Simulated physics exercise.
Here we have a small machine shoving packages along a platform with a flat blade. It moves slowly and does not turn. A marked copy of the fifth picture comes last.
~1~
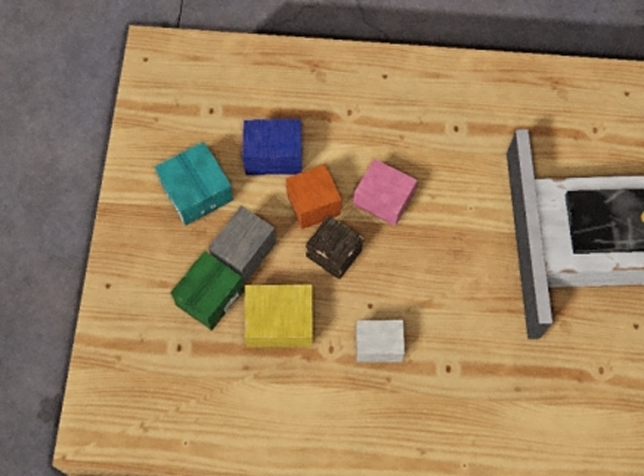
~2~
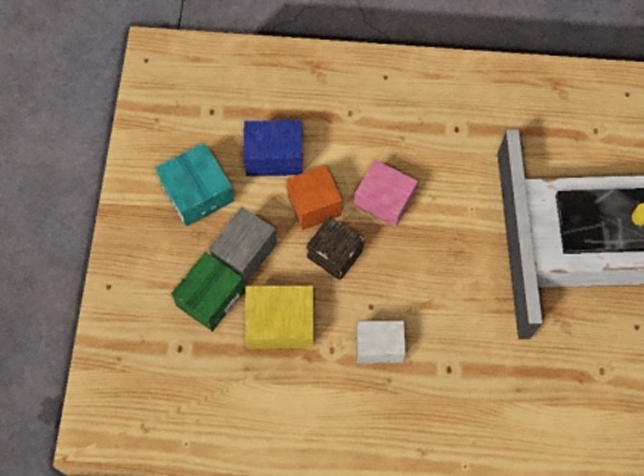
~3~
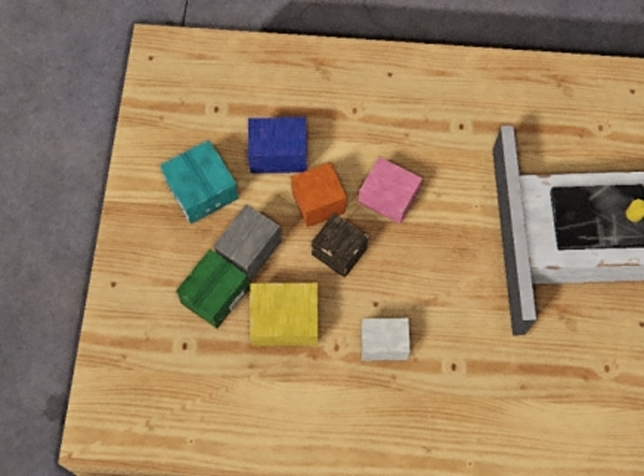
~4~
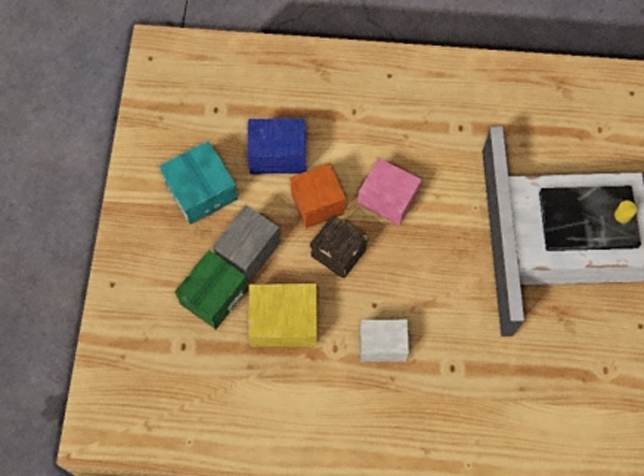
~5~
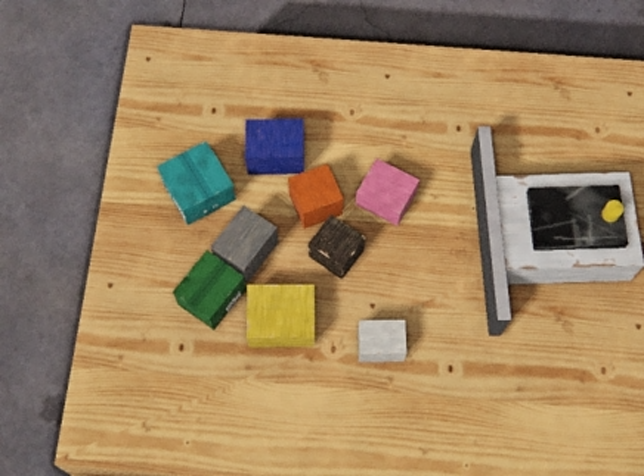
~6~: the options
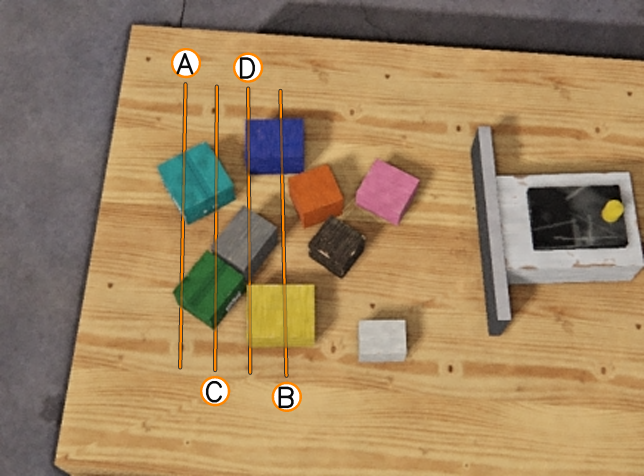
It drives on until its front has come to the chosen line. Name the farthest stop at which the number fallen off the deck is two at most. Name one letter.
Stop at A.
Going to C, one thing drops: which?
The turquoise parcel.
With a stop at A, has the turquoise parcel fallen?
Yes.
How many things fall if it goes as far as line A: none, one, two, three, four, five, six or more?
In all, one.
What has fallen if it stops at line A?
The turquoise parcel.
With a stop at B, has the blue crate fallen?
By then, no.
On the marked copy, A at (183, 218); B at (283, 225); C at (216, 220); D at (249, 223).
Following A. Soon after the start, robot (456, 209); white crate (367, 348); pink crate (346, 202).
Later, robot (344, 200); turquoise parcel (144, 178); orange crate (194, 187).
In the end, robot (257, 194); turquoise parcel over the edge; orange crate (112, 181); one fallen.
As for the rest, B is within the limit but short; C is within the limit but short; D is within the limit but short.
